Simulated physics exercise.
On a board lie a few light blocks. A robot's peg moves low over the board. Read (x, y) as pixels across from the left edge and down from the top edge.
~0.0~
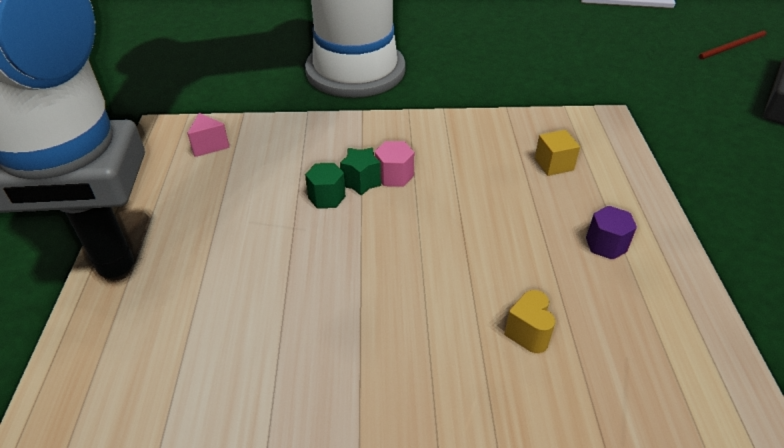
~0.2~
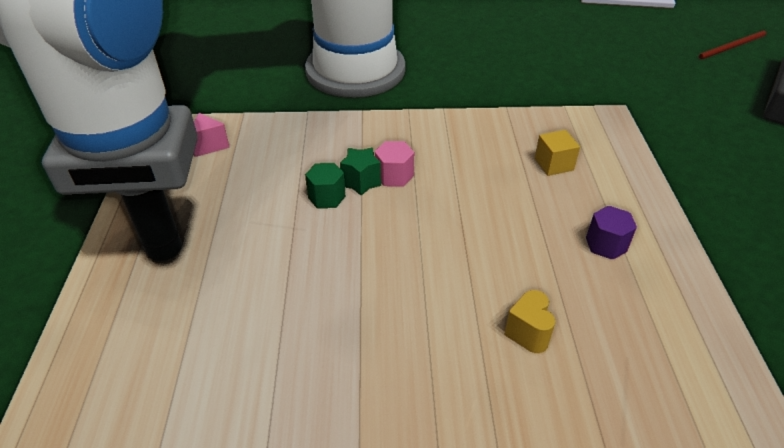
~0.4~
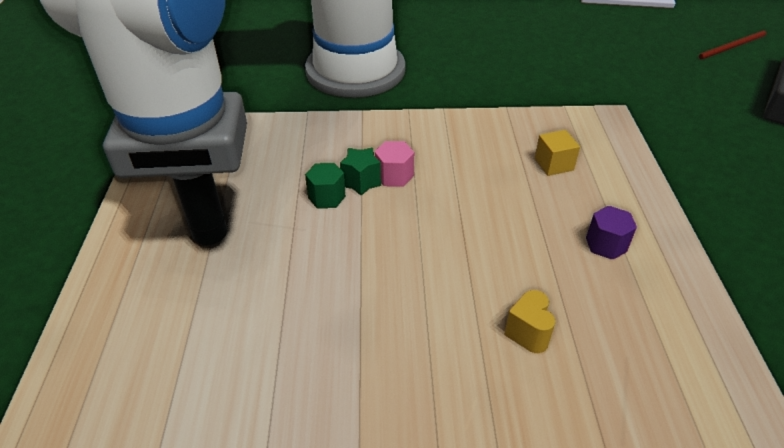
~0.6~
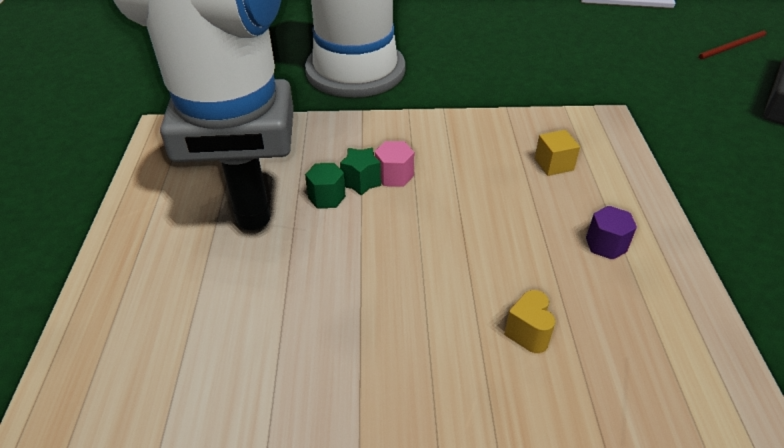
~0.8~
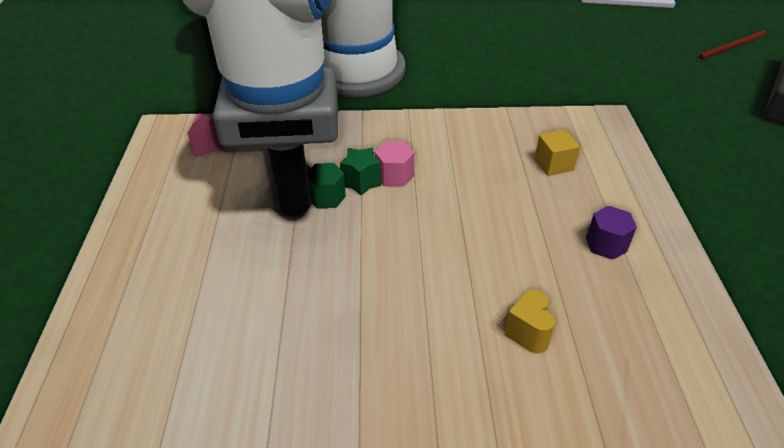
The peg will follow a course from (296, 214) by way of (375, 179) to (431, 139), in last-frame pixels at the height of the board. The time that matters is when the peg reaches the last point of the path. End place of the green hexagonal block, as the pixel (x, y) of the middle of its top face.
Just about (355, 139).
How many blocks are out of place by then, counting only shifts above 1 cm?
Three or more move.
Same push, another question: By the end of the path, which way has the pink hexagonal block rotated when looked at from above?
It goes round the way clock hands do.
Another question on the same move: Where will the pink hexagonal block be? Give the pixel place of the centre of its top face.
Roughly at (444, 139).
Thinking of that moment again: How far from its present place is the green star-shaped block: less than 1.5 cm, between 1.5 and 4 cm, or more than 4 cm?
Once the path ends, it will sit over 4 cm from where it is now.
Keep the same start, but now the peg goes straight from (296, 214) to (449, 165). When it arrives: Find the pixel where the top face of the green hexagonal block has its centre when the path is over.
The top centre is at (348, 150).
What follows on the original path. One third of the way, peg at (350, 182); green hexagonal block at (352, 145), turned 60° anticlockwise; green star-shaped block at (384, 134), turned 55° clockwise; pink hexagonal block at (409, 148), turned 40° clockwise.
Two thirds of the way, peg at (397, 158); green hexagonal block at (355, 139), turned 90° anticlockwise; green star-shaped block at (391, 121), turned 60° clockwise; pink hexagonal block at (432, 143), turned 70° clockwise.
At the end, peg at (431, 131); green hexagonal block at (355, 139), turned 90° anticlockwise; green star-shaped block at (398, 113), turned 20° anticlockwise; pink hexagonal block at (444, 139), turned 120° clockwise.
